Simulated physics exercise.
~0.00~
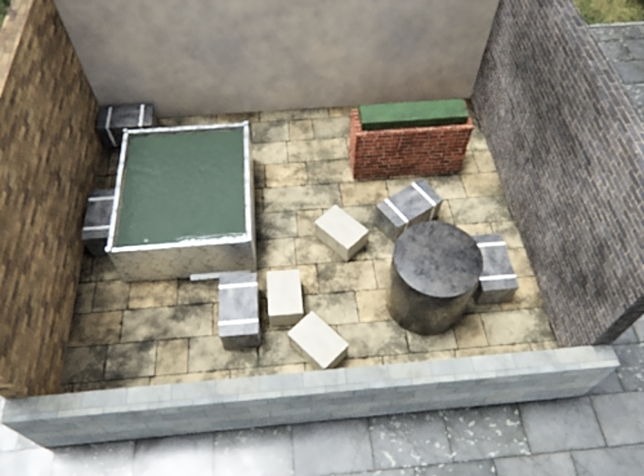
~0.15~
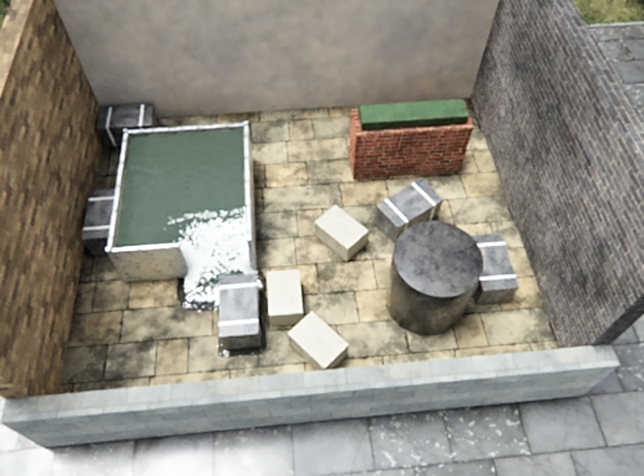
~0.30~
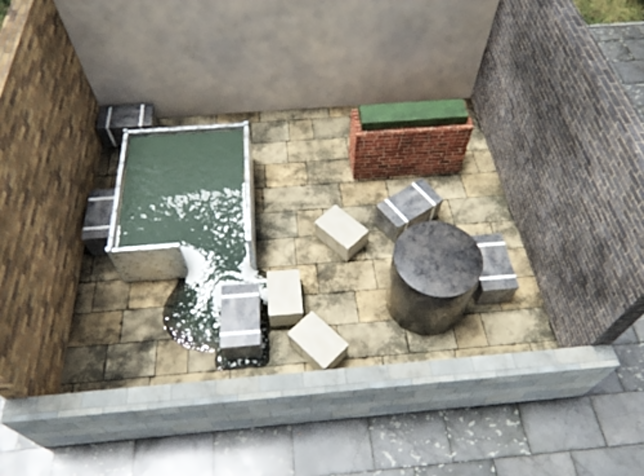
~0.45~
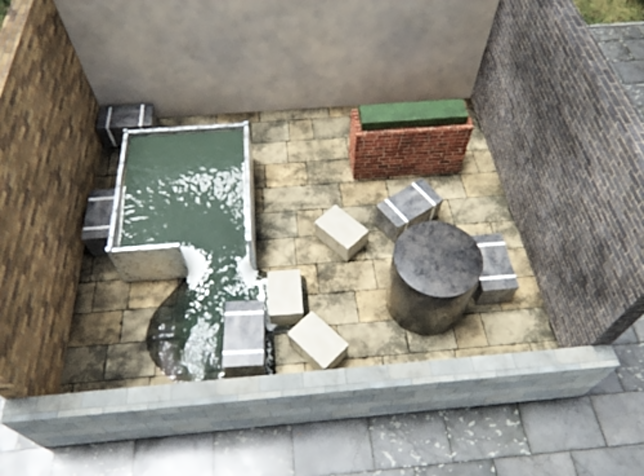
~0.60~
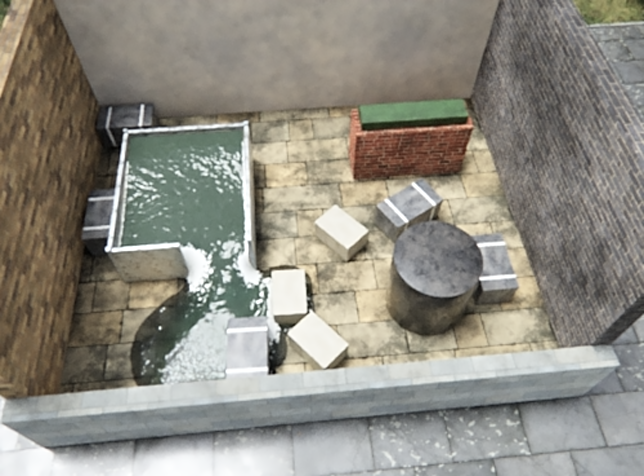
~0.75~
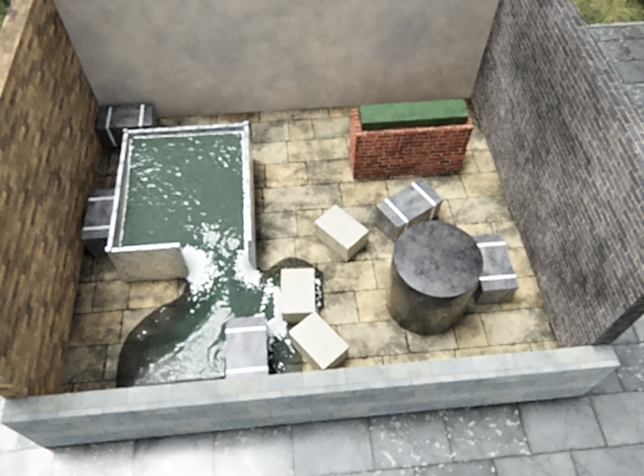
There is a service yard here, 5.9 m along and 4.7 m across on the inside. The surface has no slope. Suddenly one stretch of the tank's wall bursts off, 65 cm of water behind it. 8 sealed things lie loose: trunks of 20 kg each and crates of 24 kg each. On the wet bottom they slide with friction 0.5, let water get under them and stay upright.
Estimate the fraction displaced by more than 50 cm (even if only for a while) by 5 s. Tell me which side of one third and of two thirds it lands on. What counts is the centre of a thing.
A third to two thirds.
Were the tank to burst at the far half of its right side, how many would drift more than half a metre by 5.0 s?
That gives 2 of them.
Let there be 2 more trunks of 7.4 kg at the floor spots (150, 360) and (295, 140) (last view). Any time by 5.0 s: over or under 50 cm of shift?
Above, below.
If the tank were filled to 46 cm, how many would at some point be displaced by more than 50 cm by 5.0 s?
In that case the number is 4.
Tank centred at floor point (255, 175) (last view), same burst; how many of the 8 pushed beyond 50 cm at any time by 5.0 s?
Then the count would be 5.
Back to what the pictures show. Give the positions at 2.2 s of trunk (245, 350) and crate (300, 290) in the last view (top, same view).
First one near (298, 339), second near (355, 277).
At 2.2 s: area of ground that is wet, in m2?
Somewhere around 11.0 m2, roughly.
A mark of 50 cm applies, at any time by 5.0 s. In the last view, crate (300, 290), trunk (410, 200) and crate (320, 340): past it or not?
Result, in order: Overshooting / undershooting / overshooting.
After 1.1 s 2 of 8 are over 50 cm from their spots; 1 afloat.
After 2.2 s 3 of 8 are over 50 cm from their spots; 1 afloat.
After 3.5 s 4 of 8 are over 50 cm from their spots; 3 afloat.
After 5.0 s 5 of 8 are over 50 cm from their spots, and 5 have been at some point; 2 afloat.
